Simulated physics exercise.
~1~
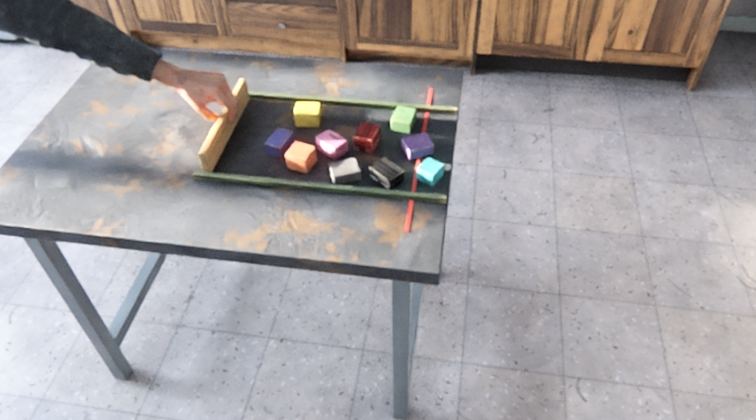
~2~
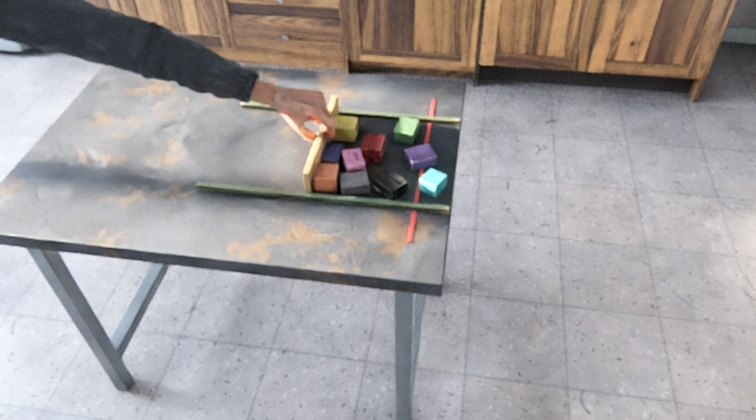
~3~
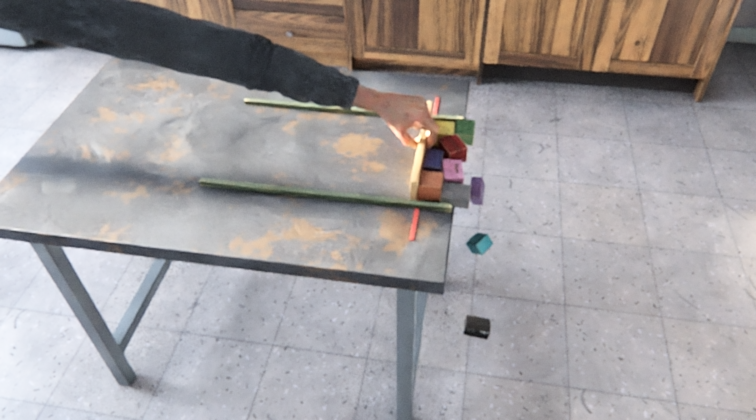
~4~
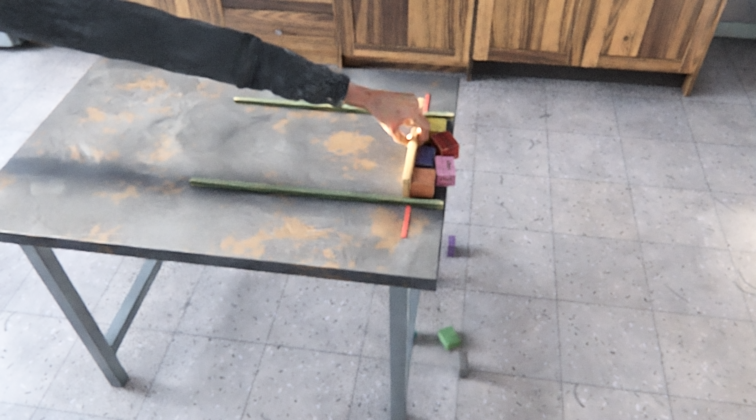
We see a hand slide an upright wooden board rightward between two green rails on a table, pushing a cluster of colourful blocks past a red tape mark; several, including turquoise, black, green, grey and purple ones, drop off the edge while others remain bunched against the board.
